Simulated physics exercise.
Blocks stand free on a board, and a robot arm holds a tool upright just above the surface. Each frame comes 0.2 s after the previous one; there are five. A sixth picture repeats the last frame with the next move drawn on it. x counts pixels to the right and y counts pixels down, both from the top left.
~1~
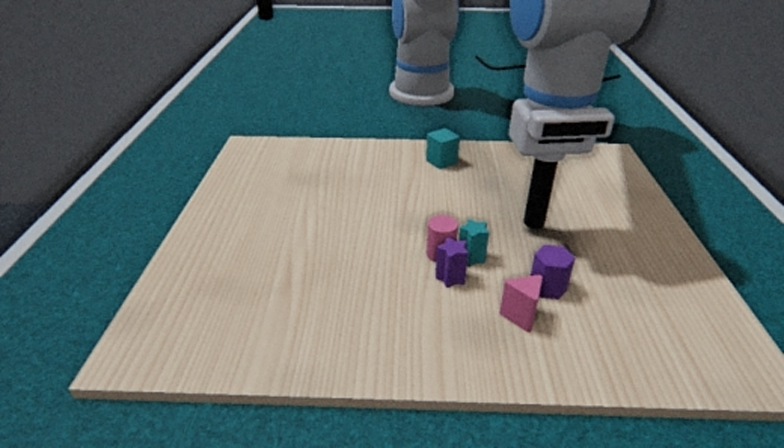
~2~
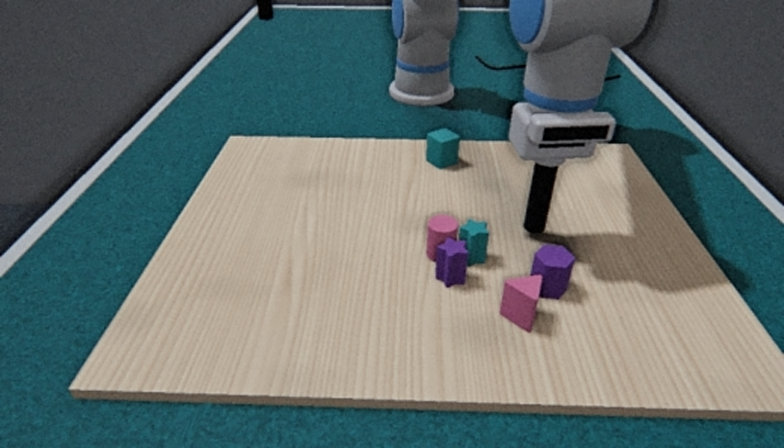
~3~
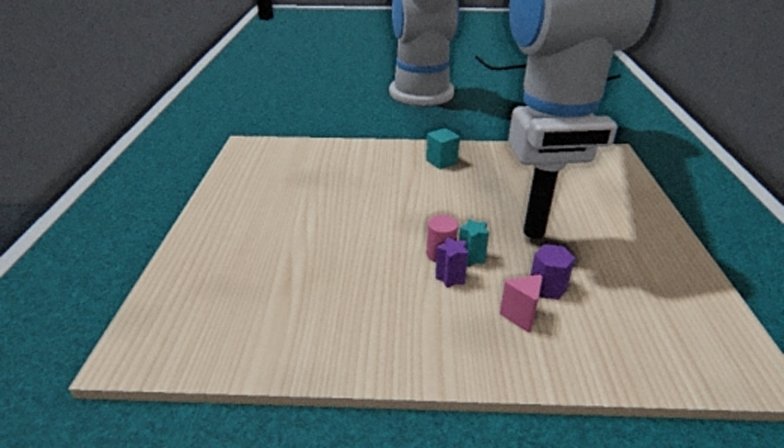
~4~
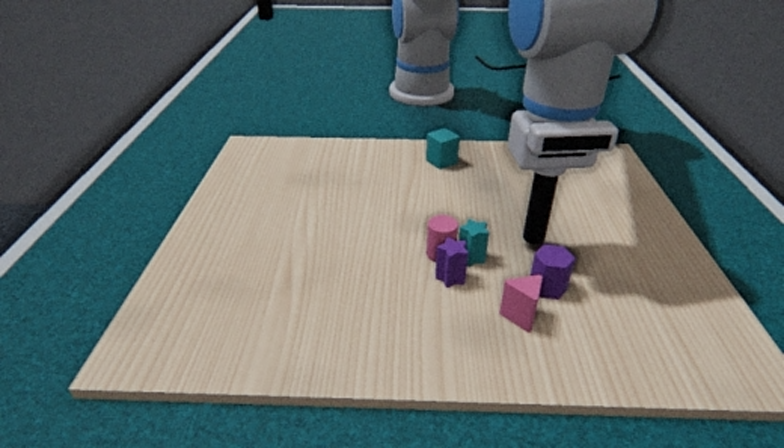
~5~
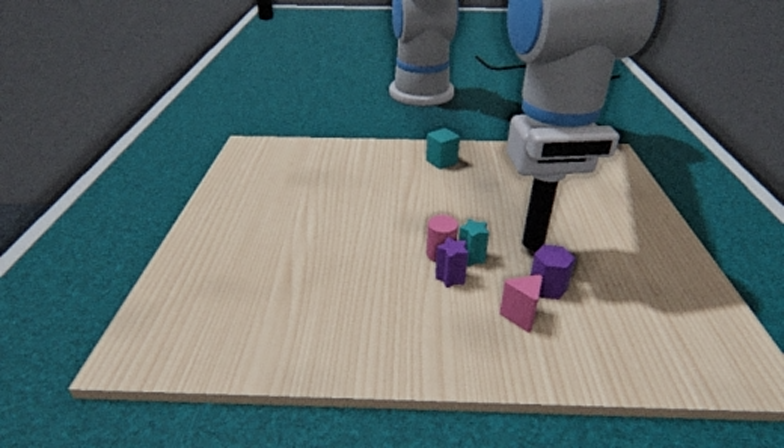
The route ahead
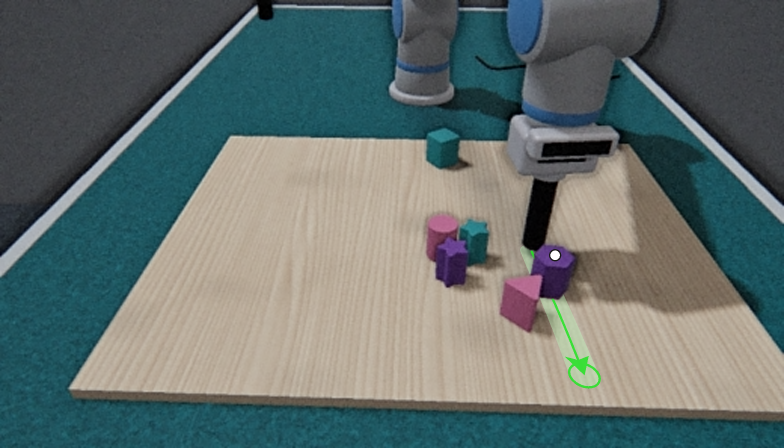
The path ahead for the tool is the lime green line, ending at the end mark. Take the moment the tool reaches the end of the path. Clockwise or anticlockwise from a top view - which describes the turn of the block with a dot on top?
It spins anti-clockwise.
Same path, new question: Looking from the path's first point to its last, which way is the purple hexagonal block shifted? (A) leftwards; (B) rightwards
That would be A.
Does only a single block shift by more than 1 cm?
In short: Yes.
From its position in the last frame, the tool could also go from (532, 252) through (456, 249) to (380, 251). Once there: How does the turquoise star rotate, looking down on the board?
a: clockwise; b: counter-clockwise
b - counter-clockwise.
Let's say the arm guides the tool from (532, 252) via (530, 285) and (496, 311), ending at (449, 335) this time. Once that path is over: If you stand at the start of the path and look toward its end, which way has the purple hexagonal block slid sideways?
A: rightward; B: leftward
The one that fits is B, leftward.
Drawn move, from (532, 252) directly to (584, 375); the dot is on the purple hexagonal block.
The first path, step by step. One third of the way, tool (549, 278); purple hexagonal block (568, 274).
Two thirds of the way, tool (567, 319); purple hexagonal block (600, 314), turned 45° anticlockwise.
At the end, tool (587, 367); pink triangle still; purple hexagonal block (634, 346), turned 95° anticlockwise.
